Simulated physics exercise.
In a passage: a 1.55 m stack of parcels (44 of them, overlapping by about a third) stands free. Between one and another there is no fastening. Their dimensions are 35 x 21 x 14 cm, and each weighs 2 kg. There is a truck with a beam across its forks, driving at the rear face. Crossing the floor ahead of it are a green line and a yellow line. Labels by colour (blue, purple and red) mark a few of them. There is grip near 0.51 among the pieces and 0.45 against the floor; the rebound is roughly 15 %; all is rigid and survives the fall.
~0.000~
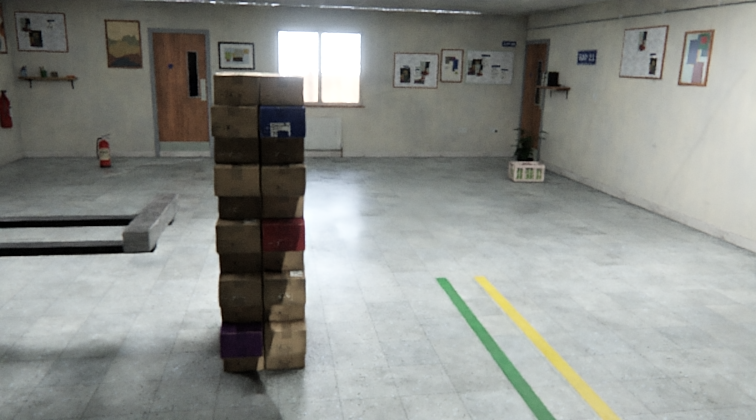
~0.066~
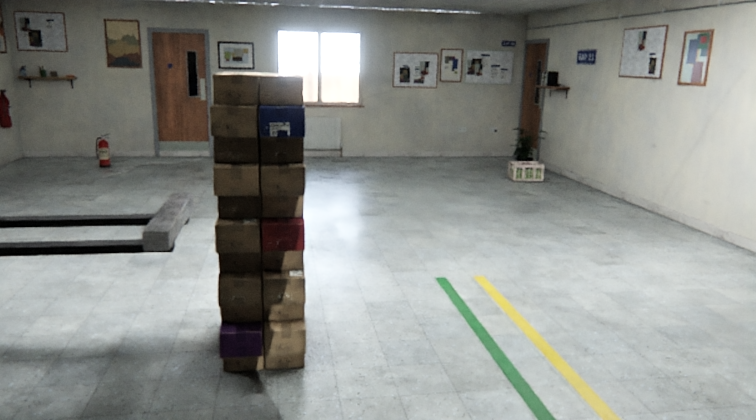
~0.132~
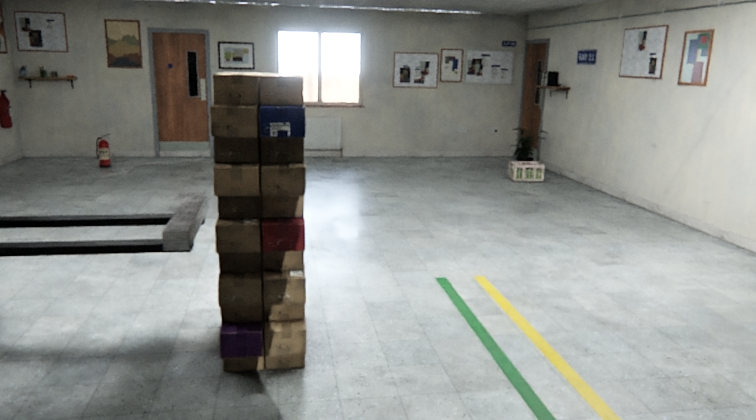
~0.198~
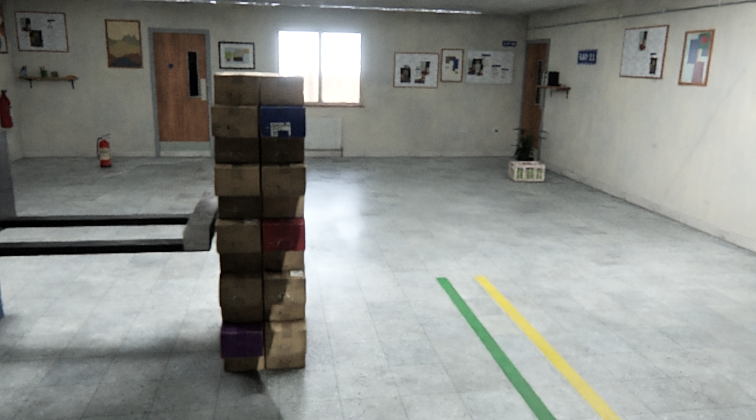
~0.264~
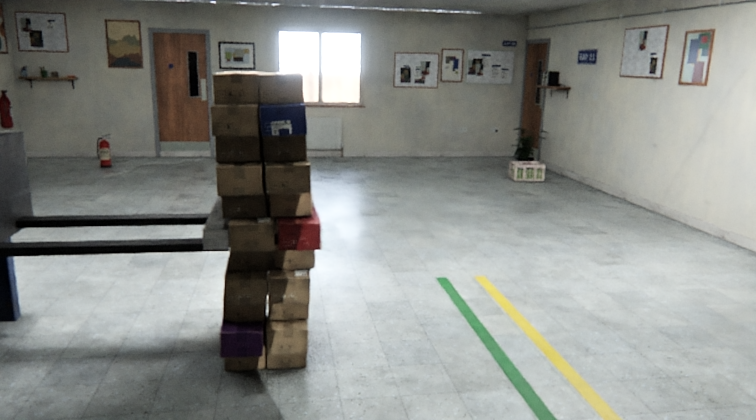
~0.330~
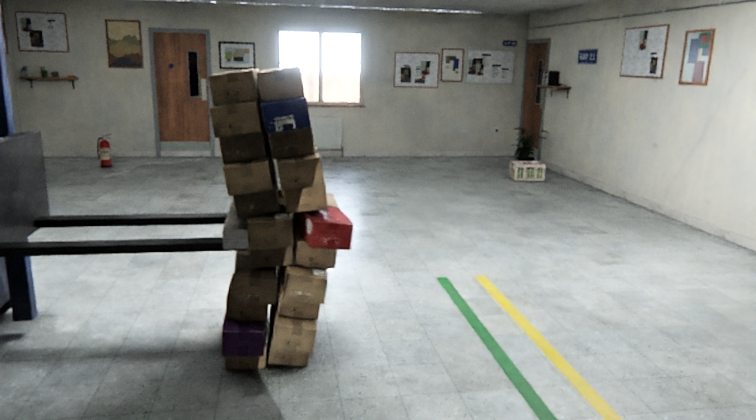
At first, a tall stack of brown boxes, with a few coloured ones, stands in a room while a grey beam moves right towards it. The beam, carried on dark forks, then presses into the middle, pushing the red box out to the right as the upper boxes shift and lean.
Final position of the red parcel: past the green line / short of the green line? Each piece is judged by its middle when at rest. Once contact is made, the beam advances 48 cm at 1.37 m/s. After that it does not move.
Pretty sure it makes it over the line.
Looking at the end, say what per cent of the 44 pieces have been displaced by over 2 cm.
95 in a hundred.
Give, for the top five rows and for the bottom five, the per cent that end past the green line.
I'd put the top at 20 per cent and the bottom at 0 per cent.
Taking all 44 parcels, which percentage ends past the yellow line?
Result: Around 10 per cent.
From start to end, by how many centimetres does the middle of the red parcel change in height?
Lower by close to 70 cm.
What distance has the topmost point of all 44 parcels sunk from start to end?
I'd put it at around 68 cm.
By 0.44 s, none of the 44 parcels past the green line, 43 disturbed; red parcel tilted 26°, 7 cm lower; blue parcel tilted 19°.
By 0.66 s, none of the 44 parcels past the green line, 41 disturbed; red parcel tilted 64°, 53 cm lower; blue parcel tilted 34°, 8 cm lower.
By 1.00 s, 4 of the 44 parcels past the green line; red parcel upside down; blue parcel on its side.
By 1.62 s, 6 of the 44 parcels past the green line; red parcel upside down; blue parcel on its side.
When it is over (2.9 s), 6 of the 44 parcels past the green line; red parcel upside down; blue parcel upside down; purple parcel tilted 5°. In pixels of the last frame, middles, red parcel near (551, 340), blue parcel near (321, 285).
